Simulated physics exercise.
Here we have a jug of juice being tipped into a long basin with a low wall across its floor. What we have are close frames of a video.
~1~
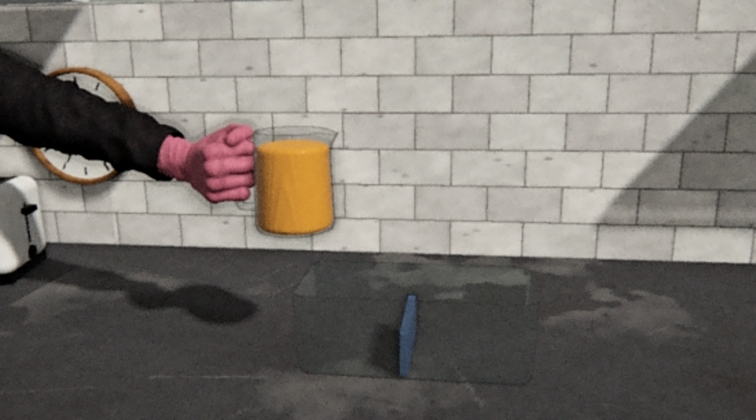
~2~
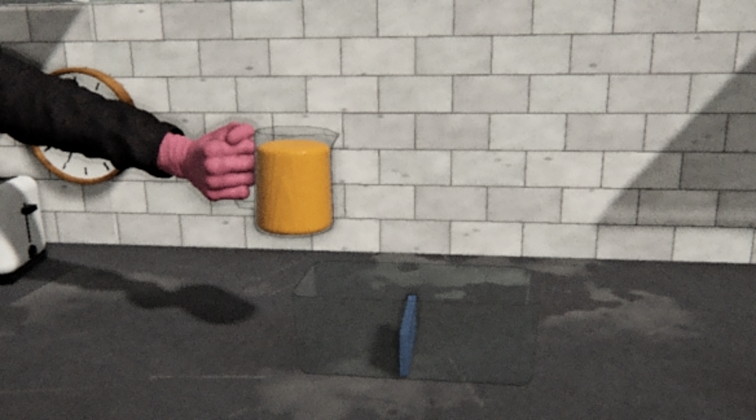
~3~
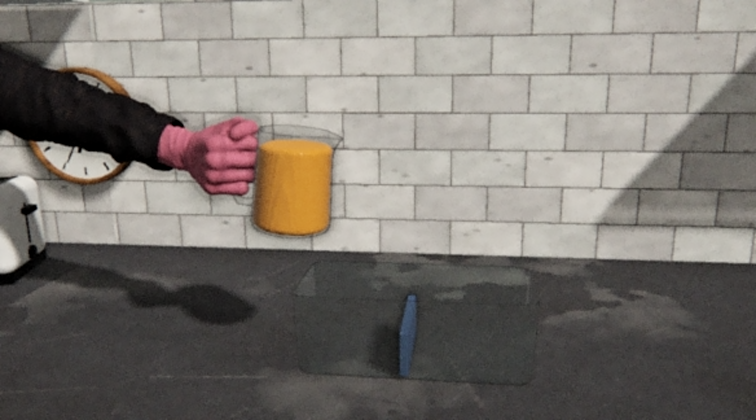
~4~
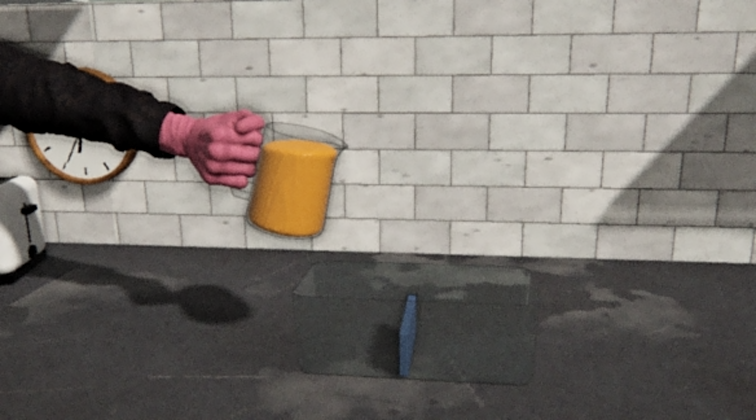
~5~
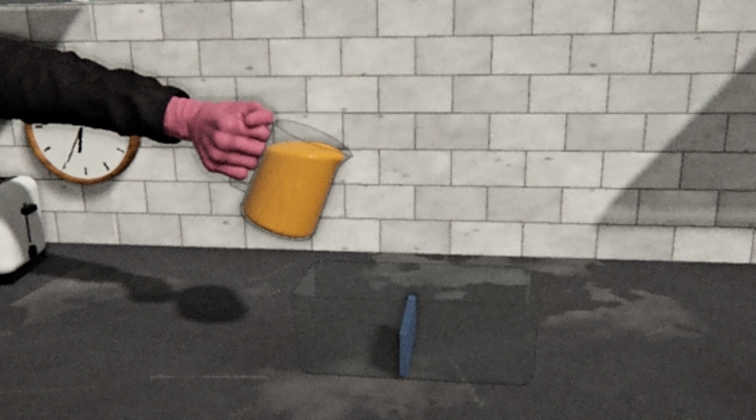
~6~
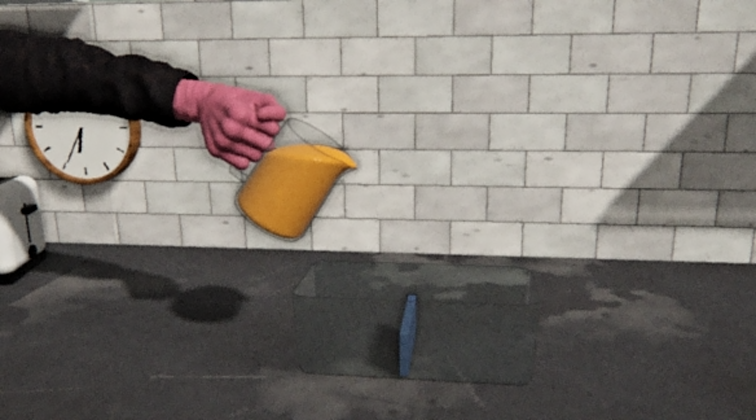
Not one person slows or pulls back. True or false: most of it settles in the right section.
False.
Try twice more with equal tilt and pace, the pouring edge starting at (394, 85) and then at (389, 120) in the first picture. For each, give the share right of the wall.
In order, some 90 and 95 percent.
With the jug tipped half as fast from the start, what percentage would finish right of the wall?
Share on the right: Some 30 percent.
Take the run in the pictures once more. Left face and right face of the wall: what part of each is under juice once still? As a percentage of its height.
I'd say about 60 for the left and about 10 for the right.
A moment on, the tilt is 100° and 63 per cent is still to pour, 8 is left of the wall and 6 right of it.
Next, the tilt is 112° and 17 per cent is still to pour, 57 is left of the wall and 10 right of it.
Then the tilt is 112° and 3 per cent is still to pour, 73 is left of the wall and 11 right of it.
Later the tilt is 112° and 0 per cent is still to pour, 80 is left of the wall and 12 right of it.
In the end 80 per cent lies left of the wall, 12 right of it and 8 outside.
